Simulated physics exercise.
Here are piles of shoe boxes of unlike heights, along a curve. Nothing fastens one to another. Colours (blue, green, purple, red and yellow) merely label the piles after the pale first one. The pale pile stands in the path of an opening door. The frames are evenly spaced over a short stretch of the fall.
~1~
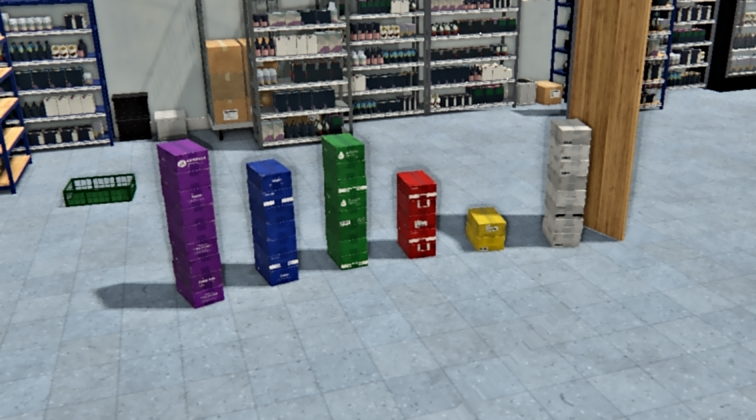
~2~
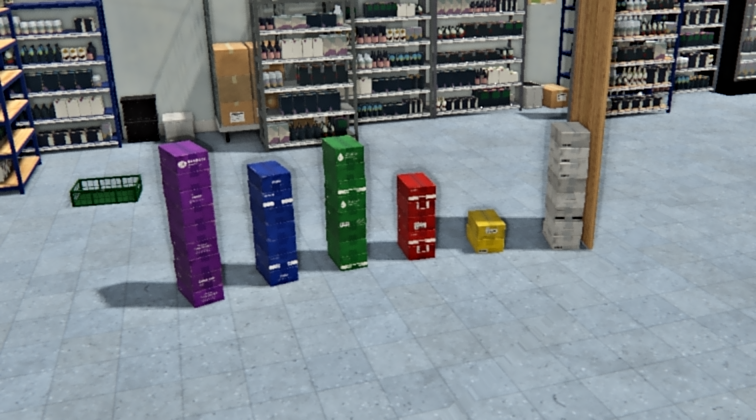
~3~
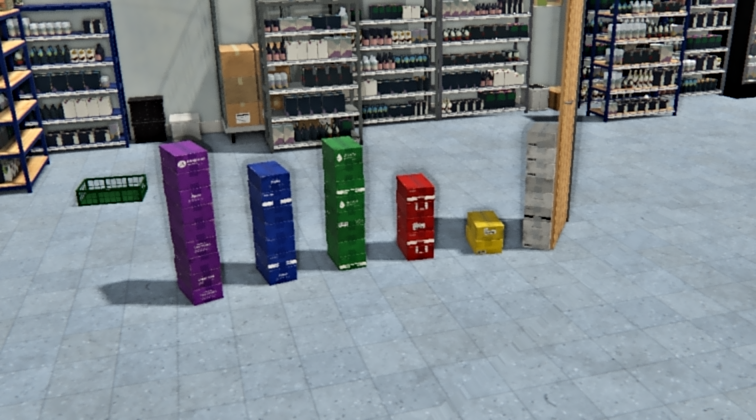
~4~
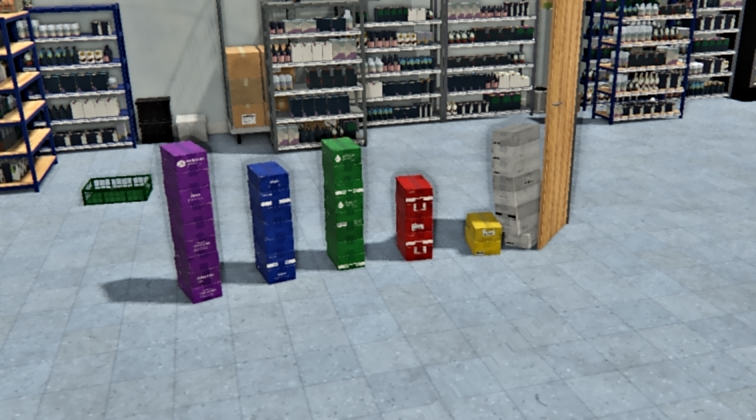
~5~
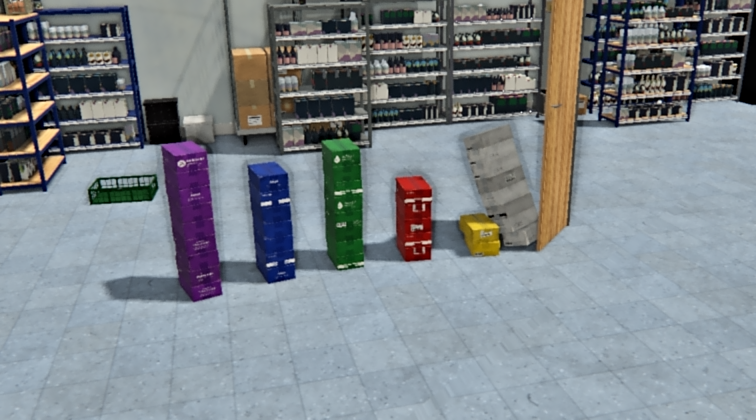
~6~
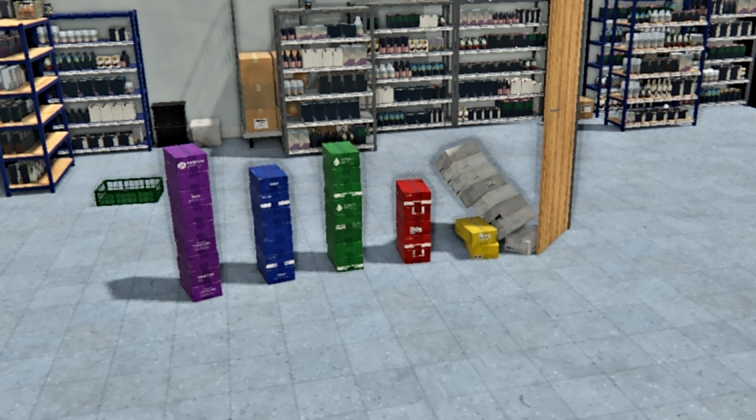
A tall wooden door stands at the right of a pale tiled storeroom with stocked shelves behind, seen from slightly above as the camera moves round a little. Purple, blue, green, red, yellow and pale grey stacks of boxes line up from left to right, with a green crate behind. The door swings edge-on against the grey stack, which leans left over the low yellow one, nudging it slightly.
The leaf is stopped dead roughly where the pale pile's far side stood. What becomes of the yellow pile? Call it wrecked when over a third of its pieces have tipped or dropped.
It is left standing.
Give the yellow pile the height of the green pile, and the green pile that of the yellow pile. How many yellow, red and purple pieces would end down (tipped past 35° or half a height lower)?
Pile by pile, yellow 8, red 4, purple 0.
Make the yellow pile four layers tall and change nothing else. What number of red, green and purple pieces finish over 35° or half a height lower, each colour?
By colour: Red 0, green 0, purple 0.
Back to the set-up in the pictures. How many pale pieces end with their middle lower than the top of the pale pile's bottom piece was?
The count is 6.
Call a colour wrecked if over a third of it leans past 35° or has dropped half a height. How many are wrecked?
The count is 0.
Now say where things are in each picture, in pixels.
In the first picture (places mark the middle of the side facing us; the camera moves round a little), door edge swinging in; top yellow box (486, 215); top red box (416, 178); the rest undisturbed.
In the second picture, door edge swinging in; top yellow box (486, 217).
In the third picture, door edge past square; top yellow box (485, 218).
In the fourth picture, door edge (554, 7) past square, top of the pale pile leaning barely; top yellow box (484, 220); the rest undisturbed.
In the fifth picture, door edge (553, 9) past square, top of the pale pile leaning clearly; top yellow box (479, 221) shifted a little; one has shifted.
In the sixth picture, door edge (552, 13) past square, top of the pale pile leaning well over; top yellow box (476, 224) shifted half its height; top purple box (192, 164); one has shifted.
Soon after the last picture, 7 of the pale pile down; none of the 2 yellow boxes down (0 of 31 in all colours); top yellow box shifted half its height.
At rest, 7 of the pale pile down; none of the 2 yellow boxes down (0 of 31 in all colours); top yellow box shifted half its height; top purple box unmoved. As the last picture would show them, middles, top yellow box near (476, 231), top purple box near (185, 158).
